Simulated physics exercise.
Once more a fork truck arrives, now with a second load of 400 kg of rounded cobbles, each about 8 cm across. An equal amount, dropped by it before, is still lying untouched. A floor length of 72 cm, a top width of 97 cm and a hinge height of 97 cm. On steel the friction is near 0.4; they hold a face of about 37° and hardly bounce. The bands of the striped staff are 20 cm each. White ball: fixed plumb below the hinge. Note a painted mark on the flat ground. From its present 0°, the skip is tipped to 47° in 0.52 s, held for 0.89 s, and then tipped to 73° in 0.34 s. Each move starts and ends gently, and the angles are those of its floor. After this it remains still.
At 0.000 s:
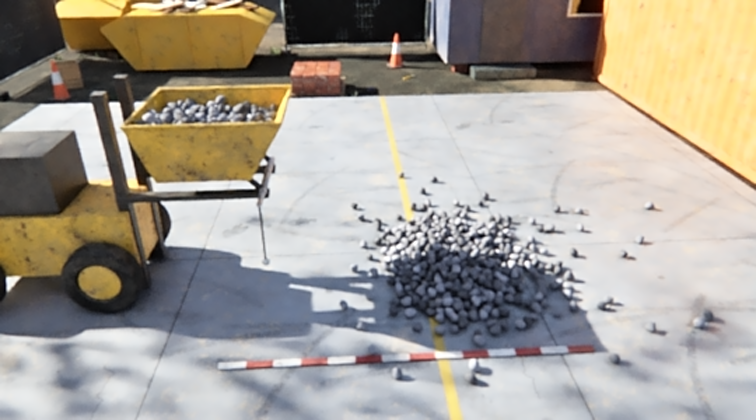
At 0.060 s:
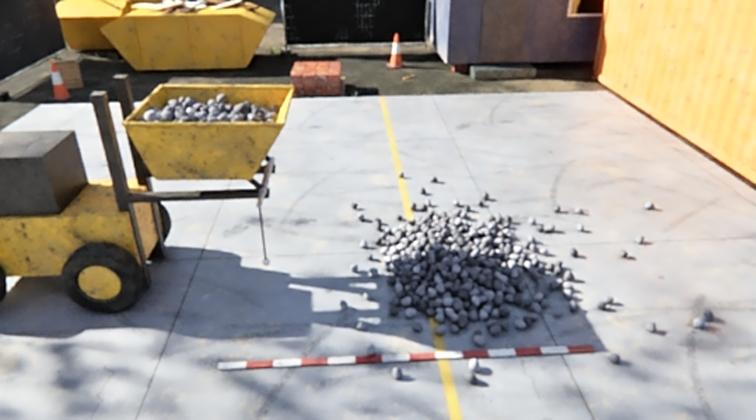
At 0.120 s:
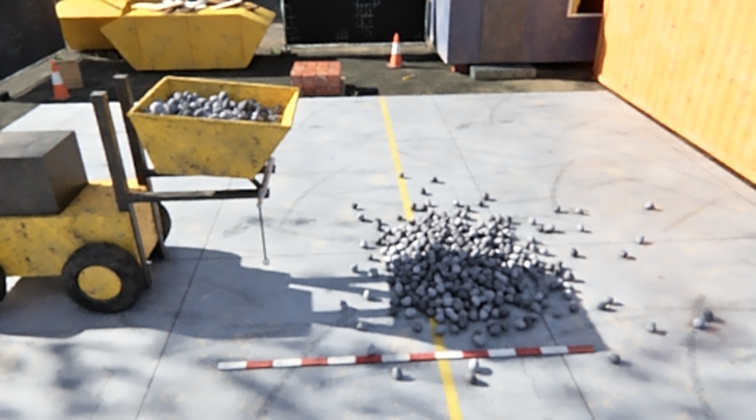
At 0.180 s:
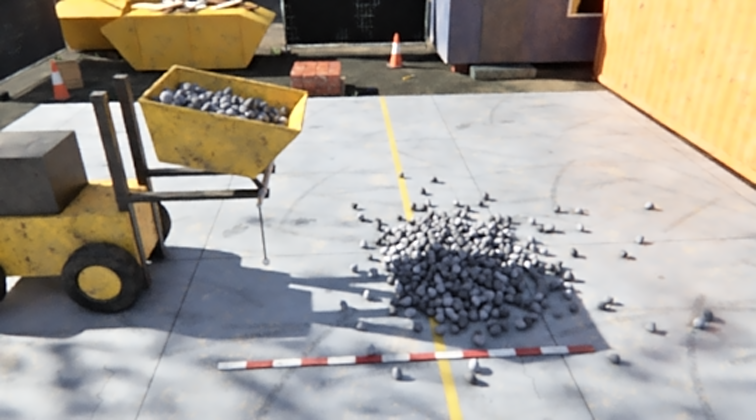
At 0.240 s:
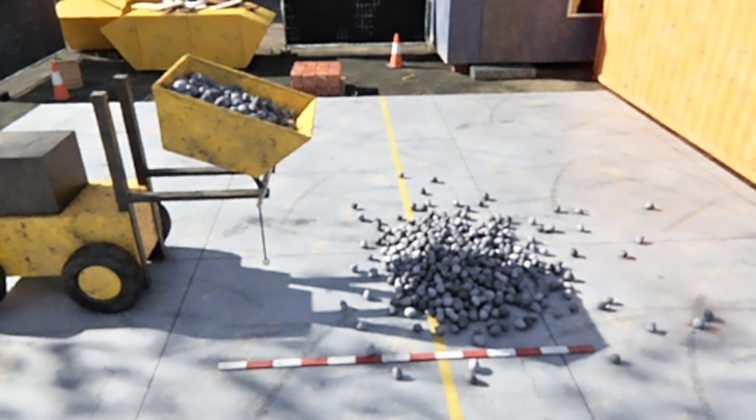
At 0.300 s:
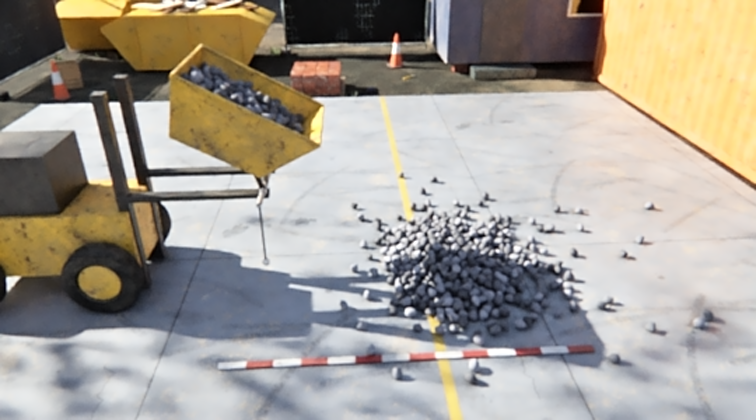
The yellow skip on the forks of a small truck at left tilted steadily toward the right, its load of grey stones still inside, while the scattered pile on the ground lay unmoved.
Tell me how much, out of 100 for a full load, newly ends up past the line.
Some 13 out of 100.
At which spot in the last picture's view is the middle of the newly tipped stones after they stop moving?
Their centre ends up near (384, 258).
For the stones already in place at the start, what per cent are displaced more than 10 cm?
Near 5 per cent, I reckon.
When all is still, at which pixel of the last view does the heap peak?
The top of the heap sits near (393, 240).
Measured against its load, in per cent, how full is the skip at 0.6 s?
Around 100 per cent of the load is still inside.
After 0.4 s the floor is at 41°; in per cent of one load, 100 in the skip, 19 short of the line, 81 past the line; the foremost stones are at (637, 256).
After 0.6 s the floor is at 47°; in per cent of one load, 100 in the skip, 19 short of the line, 81 past the line; the foremost stones are at (637, 256).
After 2.2 s the floor is at 73°; in per cent of one load, 46 in the skip, 68 short of the line, 87 past the line; the foremost stones are at (637, 256).
After 4.7 s the floor is at 73°; in per cent of one load, 0 in the skip, 106 short of the line, 94 past the line; the foremost stones are at (637, 256). Net gain past the line, 13.
